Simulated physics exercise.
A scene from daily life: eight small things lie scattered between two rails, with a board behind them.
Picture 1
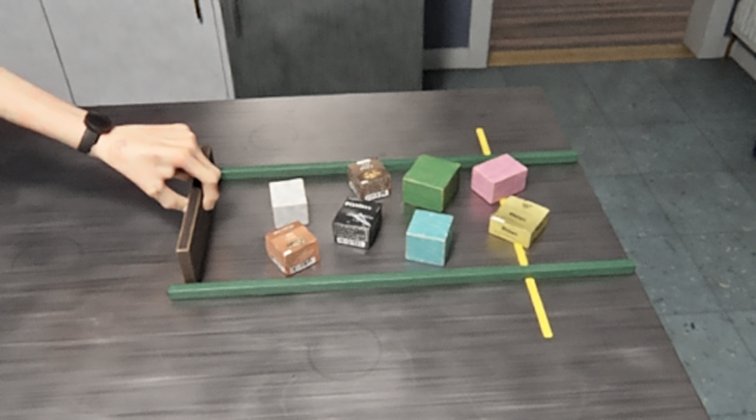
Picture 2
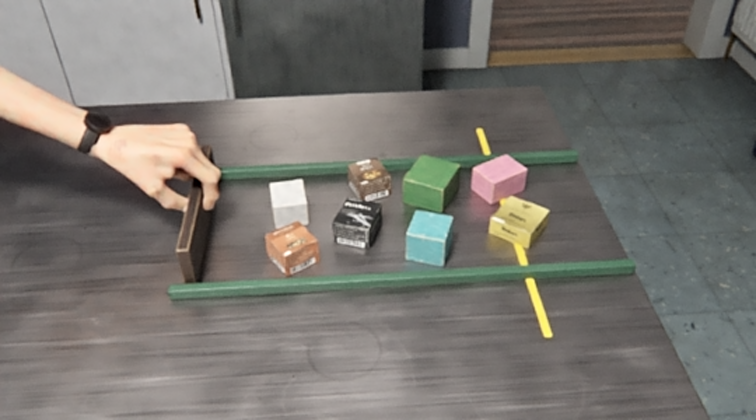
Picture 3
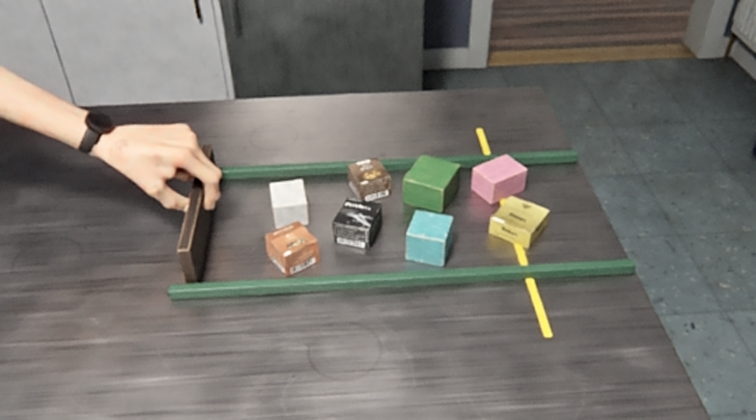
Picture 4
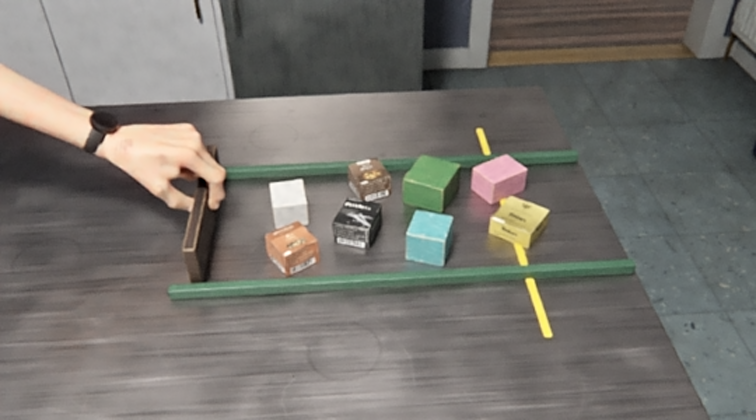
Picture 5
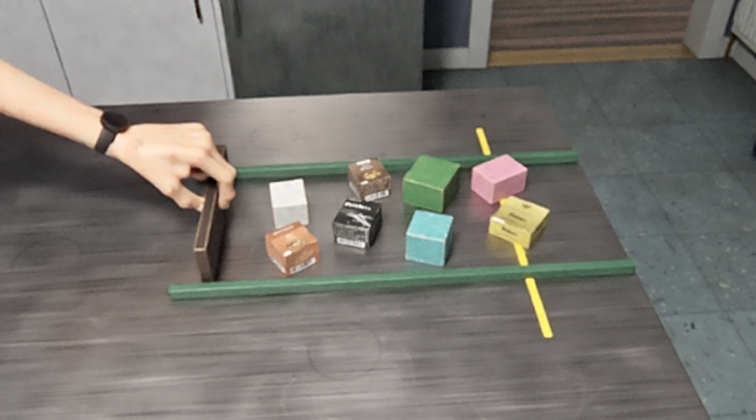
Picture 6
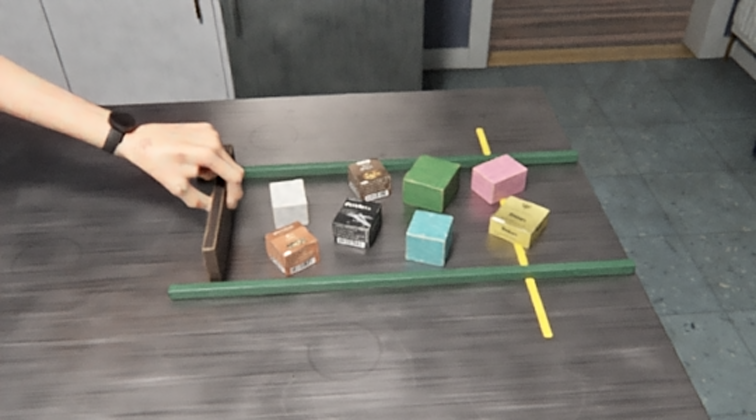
A hand held a dark board upright between two green rails, then slid it slightly to the right toward eight scattered small boxes and blocks, which all stayed still on the table.
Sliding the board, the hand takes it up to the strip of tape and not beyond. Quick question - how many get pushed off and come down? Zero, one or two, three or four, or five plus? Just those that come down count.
After that push only one or two come off the table.
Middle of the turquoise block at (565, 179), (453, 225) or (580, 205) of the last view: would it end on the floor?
Taking the spots in turn, it gets knocked off, then stays put, then stays put.
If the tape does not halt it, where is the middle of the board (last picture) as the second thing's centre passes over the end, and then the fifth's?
It sits near (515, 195), and then near (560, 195).
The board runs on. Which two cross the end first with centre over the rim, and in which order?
Pink block, yellow box.
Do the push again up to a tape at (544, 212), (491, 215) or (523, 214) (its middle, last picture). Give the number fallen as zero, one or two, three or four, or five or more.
Taking the tapes one after another, the count is one to two, then none, then 1 or 2.
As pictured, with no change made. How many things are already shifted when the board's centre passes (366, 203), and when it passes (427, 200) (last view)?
At the first place 5, at the second 8.
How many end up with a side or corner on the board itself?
It adds up to 3.
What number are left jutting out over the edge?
The total comes out at 1.
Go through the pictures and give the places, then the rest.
In the first picture, yellow box (519, 221); pink block (499, 179); green block (432, 183); board (199, 211); tape (508, 214).
In the second picture, pink block (499, 179); brown box (369, 180).
In the third picture, green block (432, 184); turquoise block (429, 238).
In the fourth picture, yellow box (519, 221); board (205, 211).
In the fifth picture, pink block (499, 179); white block (289, 204).
In the sixth picture, yellow box (519, 221); pink block (499, 179); green block (432, 184); board (223, 210); tape (508, 214).
Soon after, none off yet; yellow box at rest near (519, 221); pink block at rest near (499, 179); green block at rest near (432, 184).
At rest, the number that fall off is one or two; fallen, pink block.
